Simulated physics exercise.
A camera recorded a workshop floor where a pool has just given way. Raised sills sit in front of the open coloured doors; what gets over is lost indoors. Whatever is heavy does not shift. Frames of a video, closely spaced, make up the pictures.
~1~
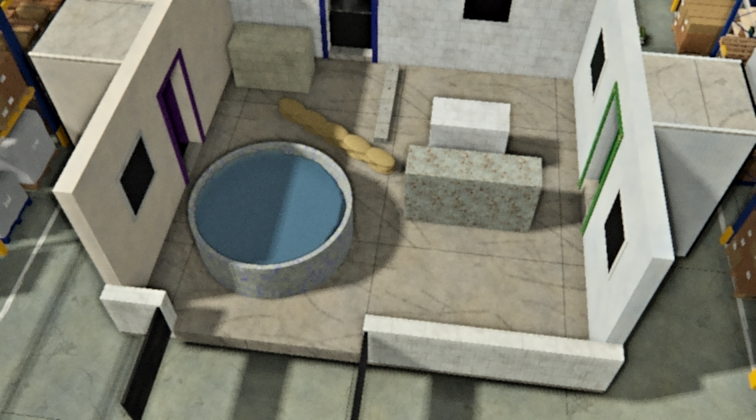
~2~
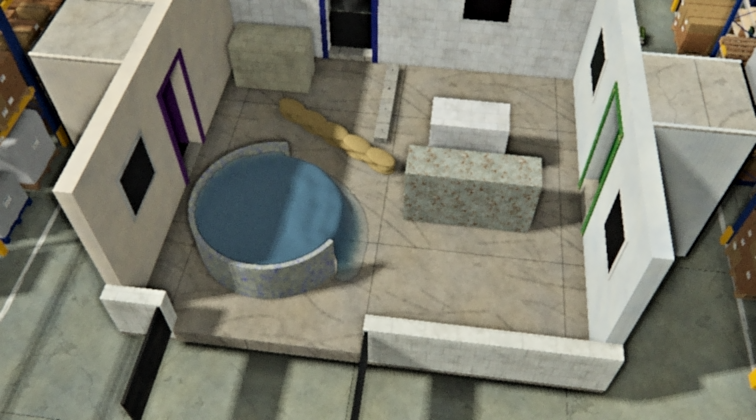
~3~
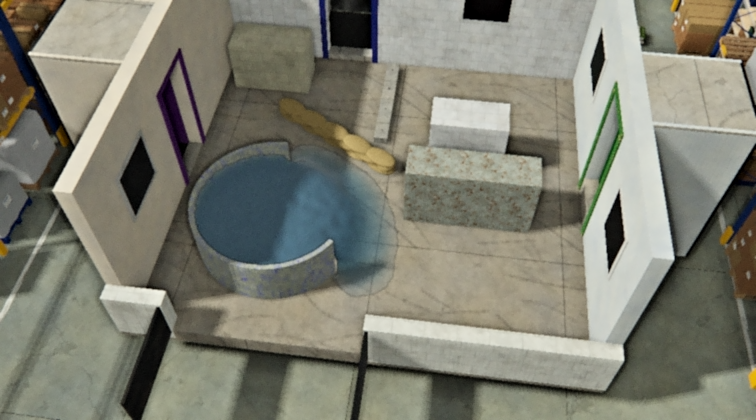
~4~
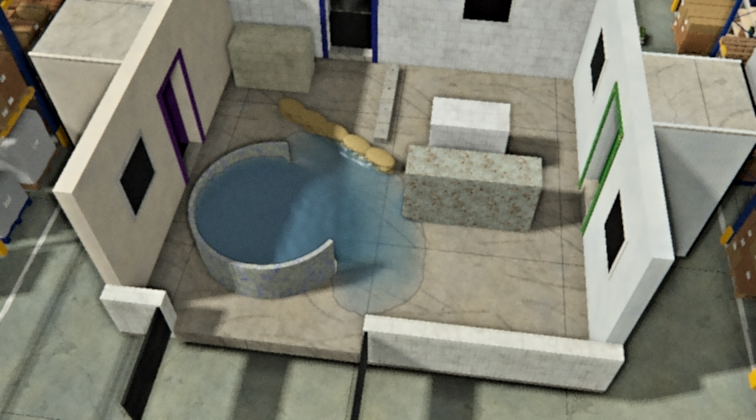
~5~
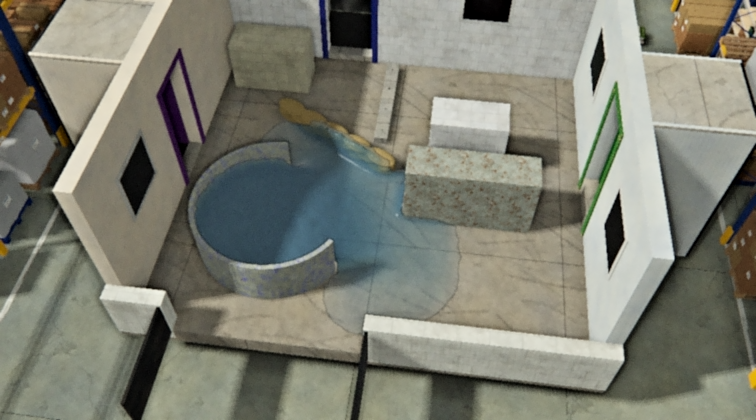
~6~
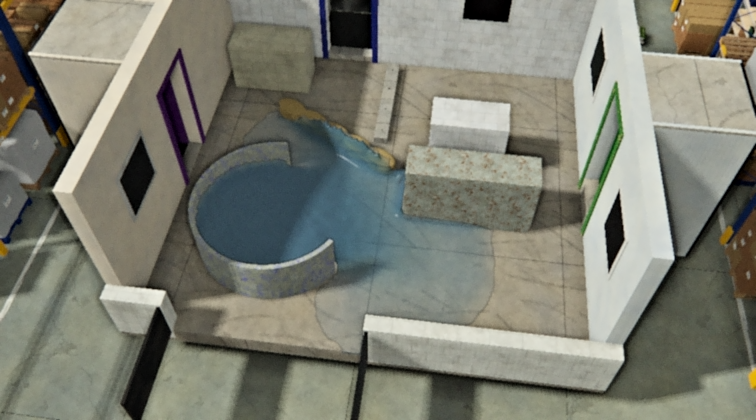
Water pouring from a gap in a round pool's wall, spreading right across the workshop floor to sandbags and a speckled block.
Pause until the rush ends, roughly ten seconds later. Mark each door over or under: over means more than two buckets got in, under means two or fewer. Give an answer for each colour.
Purple door - over, green door - under, blue door - under.
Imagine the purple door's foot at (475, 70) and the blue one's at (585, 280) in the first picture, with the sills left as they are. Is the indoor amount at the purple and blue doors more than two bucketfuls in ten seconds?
Briefly, the purple door crosses the line and the blue door crosses the line.
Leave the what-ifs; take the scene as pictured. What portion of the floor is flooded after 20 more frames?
About 75 percent.
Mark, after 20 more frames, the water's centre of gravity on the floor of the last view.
I'd say near (396, 208).
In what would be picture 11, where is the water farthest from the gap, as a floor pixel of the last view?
I'd go with roughly (579, 364).
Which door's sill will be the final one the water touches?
It is the door marked blue.
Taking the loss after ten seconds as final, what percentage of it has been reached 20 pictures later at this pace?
Around 15 percent.
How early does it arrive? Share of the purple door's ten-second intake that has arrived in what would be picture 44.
Around 80 in a hundred.
A moment on, water covers 50 % of the floor; the purple door not reached, the green door not reached, the blue door not reached.
Next, water covers 65 % of the floor; the purple door under two buckets in, the green door wet at the sill, nothing in, the blue door not reached.
Then, water covers 75 % of the floor; the purple door over two buckets in, the green door wet at the sill, nothing in, the blue door wet at the sill, nothing in.
Later, water covers 95 % of the floor; the purple door far over two buckets in, the green door wet at the sill, nothing in, the blue door wet at the sill, nothing in.
In the end, water covers 95 % of the floor; the purple door far over two buckets in, the green door wet at the sill, nothing in, the blue door wet at the sill, nothing in.
